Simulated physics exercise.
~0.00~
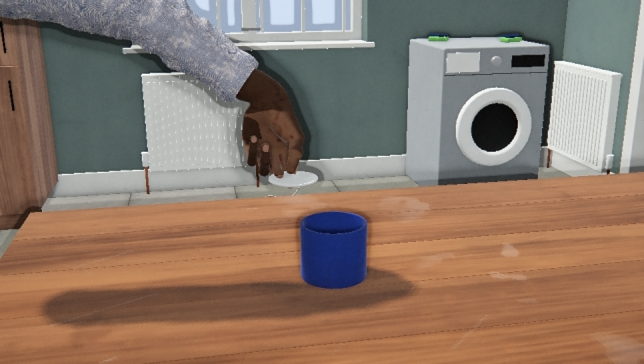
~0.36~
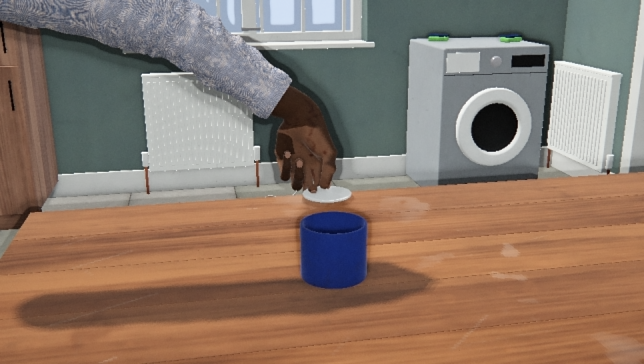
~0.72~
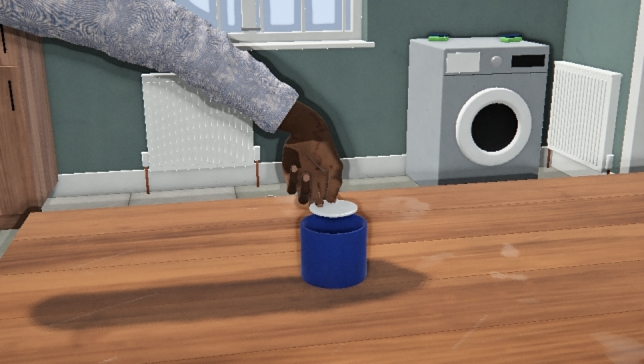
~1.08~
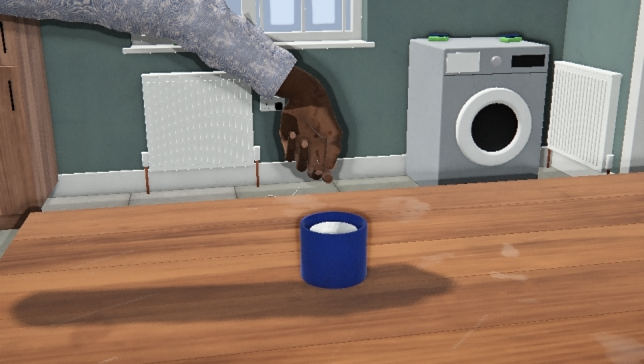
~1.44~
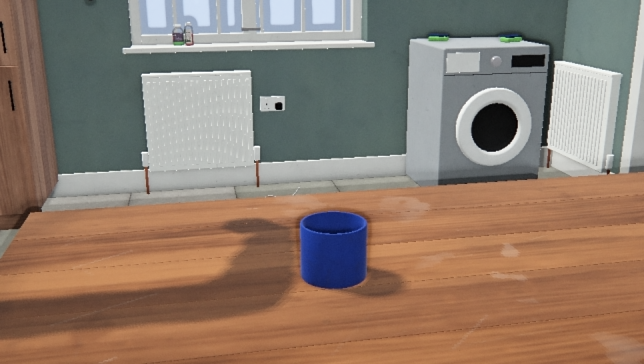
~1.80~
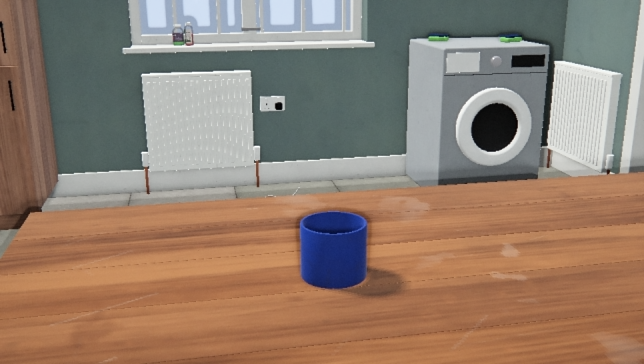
In a kitchen with a washing machine by the wall, a hand carried a small white plate over to a blue pot on a wooden table and let go above it, and the plate slipped past the rim and dropped inside, out of sight, as the hand withdrew.
